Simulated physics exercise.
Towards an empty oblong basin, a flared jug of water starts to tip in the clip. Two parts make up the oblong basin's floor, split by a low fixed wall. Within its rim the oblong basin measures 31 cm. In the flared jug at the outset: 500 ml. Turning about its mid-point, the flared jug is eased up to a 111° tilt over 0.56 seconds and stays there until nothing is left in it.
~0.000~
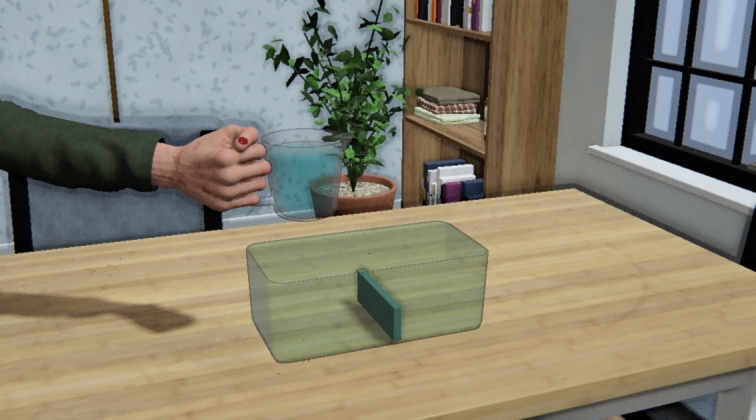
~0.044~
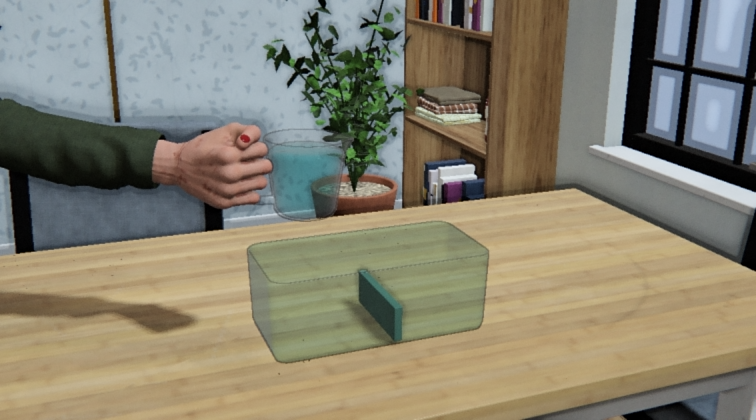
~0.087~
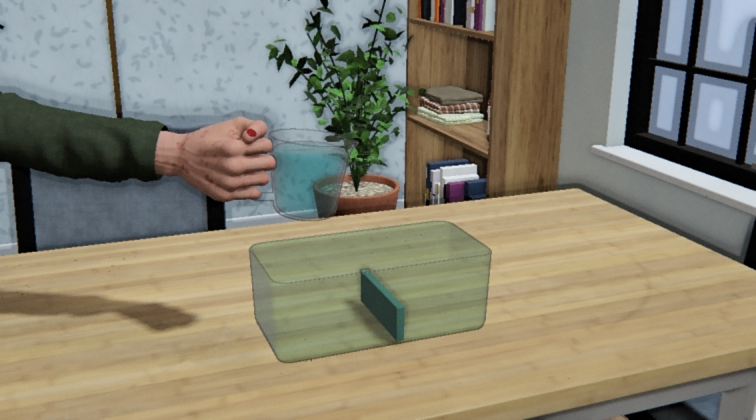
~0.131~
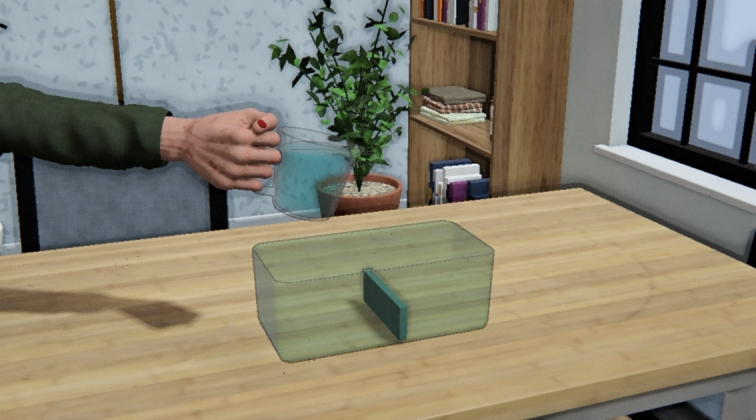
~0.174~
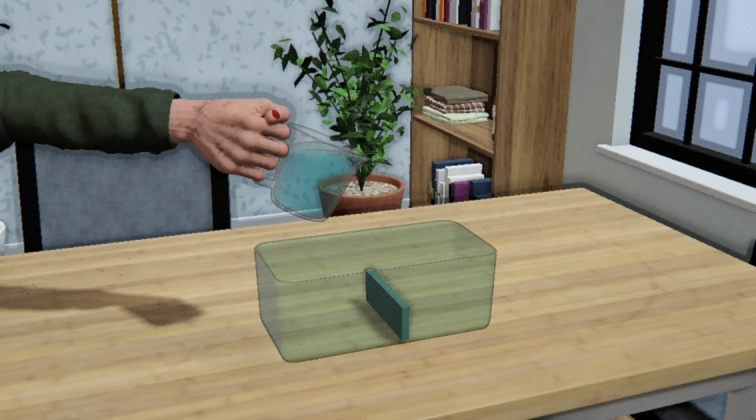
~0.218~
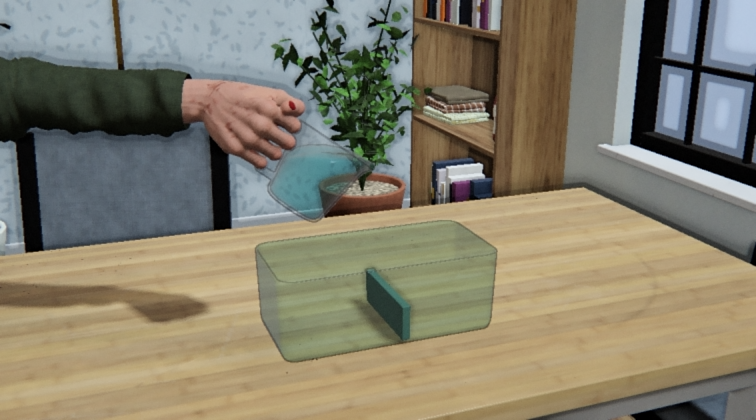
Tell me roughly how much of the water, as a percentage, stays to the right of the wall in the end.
Around 47 per cent stays on the right.
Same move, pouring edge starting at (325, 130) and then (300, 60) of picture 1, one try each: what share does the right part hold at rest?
Some 15 and 5 per cent, in that order.
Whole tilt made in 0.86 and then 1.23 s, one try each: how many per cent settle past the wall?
65 in a hundred, followed by 75 in a hundred.
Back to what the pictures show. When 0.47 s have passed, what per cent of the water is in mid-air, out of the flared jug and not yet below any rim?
Close to 24 per cent, I'd say.
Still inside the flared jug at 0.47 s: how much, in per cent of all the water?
Some 36 % of it is still there.
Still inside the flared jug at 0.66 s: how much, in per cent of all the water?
Close to 3 percent of the total.
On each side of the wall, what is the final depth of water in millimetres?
Left 12 mm, right 14 mm.
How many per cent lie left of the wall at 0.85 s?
The left part holds close to 50 per cent.
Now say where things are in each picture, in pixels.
It leans 0°; its right rim is at (351, 135); the water meets the walls at (266, 152) and (339, 145); the oblong basin's rim runs from (257, 265) to (467, 237); the wall's top is at (378, 289), in the first frame.
It leans 2°; its right rim is at (353, 137); the water meets the walls at (267, 152) and (341, 146), in the second frame.
It leans 6°; its right rim is at (358, 141); the water meets the walls at (272, 150) and (345, 148), in the third frame.
It leans 14°; its right rim is at (364, 147); the water meets the walls at (278, 149) and (351, 149), in the fourth frame.
It leans 24°; its right rim is at (369, 157); the water meets the walls at (283, 152) and (360, 153), in the fifth frame.
It leans 37°; its right rim is at (371, 169); the water meets the walls at (281, 161) and (363, 160); 1 per cent is over the edge, in the sixth frame.
Then, 0.47 s in, the tilt is 104° and 37 per cent is still to pour, 6 is left of the wall and 32 right of it.
Then, 0.66 s in, the tilt is 111° and 3 per cent is still to pour, 43 is left of the wall and 47 right of it.
Then, 0.85 s in, the tilt is 111° and 0 per cent is still to pour, 51 is left of the wall and 47 right of it.
Then, 1.06 s in, the tilt is 111° and 0 per cent is still to pour, 51 is left of the wall and 47 right of it.
Finally, 51 per cent lies left of the wall, 47 right of it and 2 outside.
